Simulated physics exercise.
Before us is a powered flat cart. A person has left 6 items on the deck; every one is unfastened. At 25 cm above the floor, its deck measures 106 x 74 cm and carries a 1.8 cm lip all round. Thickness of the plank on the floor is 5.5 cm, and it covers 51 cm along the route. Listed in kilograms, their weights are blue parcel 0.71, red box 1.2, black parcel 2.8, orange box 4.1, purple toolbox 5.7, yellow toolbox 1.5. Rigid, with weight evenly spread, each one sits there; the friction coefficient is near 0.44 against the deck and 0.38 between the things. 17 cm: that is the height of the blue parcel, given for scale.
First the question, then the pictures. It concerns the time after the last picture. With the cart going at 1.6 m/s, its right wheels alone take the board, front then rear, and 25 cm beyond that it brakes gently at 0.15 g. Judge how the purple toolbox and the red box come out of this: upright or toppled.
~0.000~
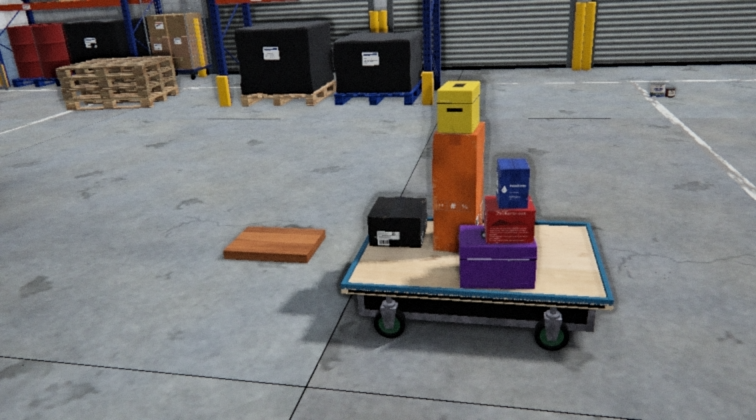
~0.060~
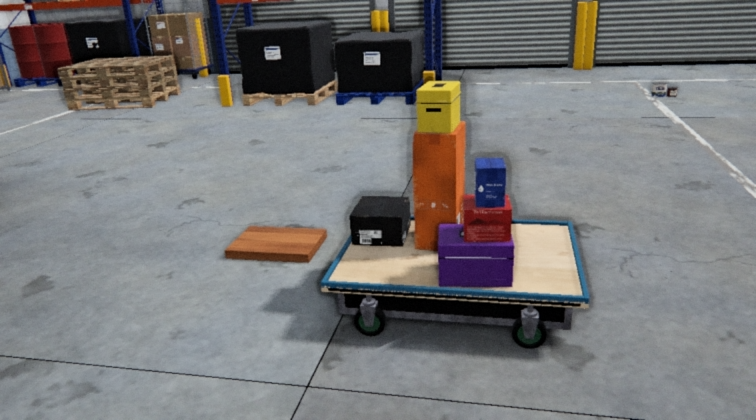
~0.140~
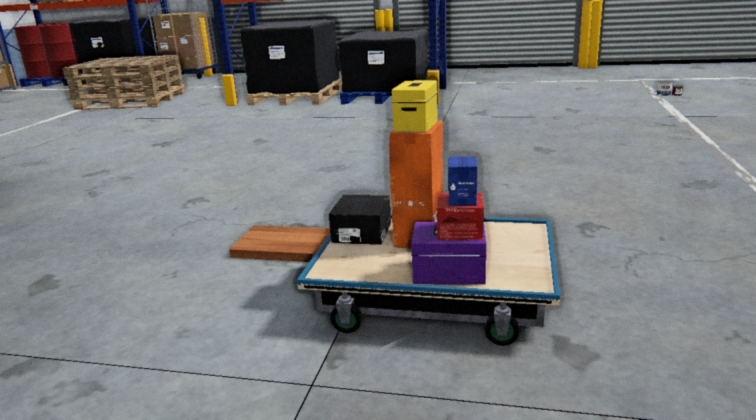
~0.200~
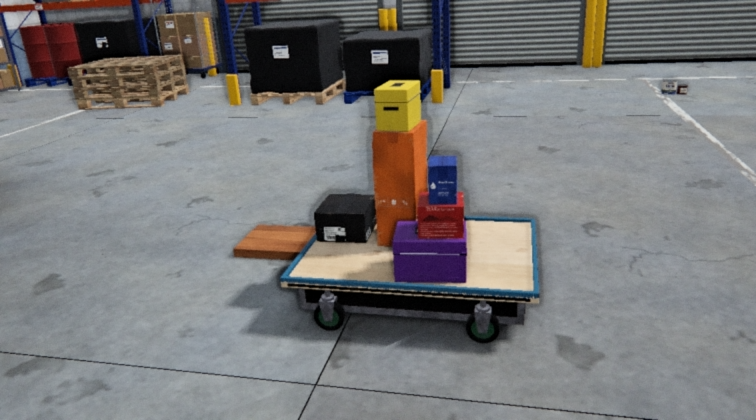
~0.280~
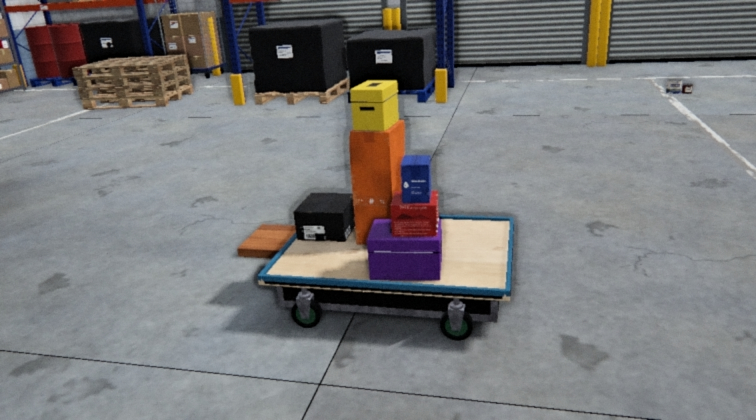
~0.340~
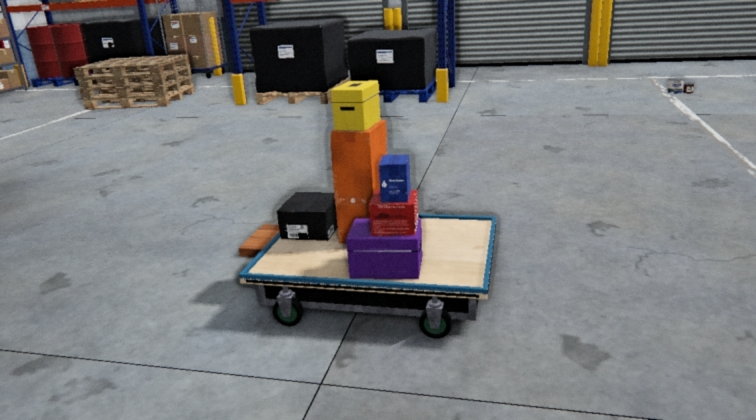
Purple toolbox: Upright; red box: Upright.
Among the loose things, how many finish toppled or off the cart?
I make it 2.
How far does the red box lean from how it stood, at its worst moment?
At most 4 degrees.
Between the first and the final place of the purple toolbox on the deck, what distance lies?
I'd put it at about 2 centimetres.
Around 0.54 s, 86 cm covered; black parcel at 19° to upright; yellow toolbox at 11° to upright; orange box at 11° to upright.
Around 0.84 s, 134 cm covered; red box at 4° to upright near (222, 203); purple toolbox at 3° to upright near (220, 237); yellow toolbox at 17° to upright.
Around 1.24 s, 198 cm covered; red box shifted 6 cm near (96, 206); purple toolbox shifted 2 cm near (103, 236); yellow toolbox at 45° to upright.
Around 1.64 s, 253 cm covered; red box shifted 6 cm near (4, 203); purple toolbox shifted 2 cm near (14, 232); yellow toolbox on its side.
Finally (3.0 s), on their side or leaning hard on the deck, orange box and yellow toolbox; the other 4 still in place (within 10 cm).
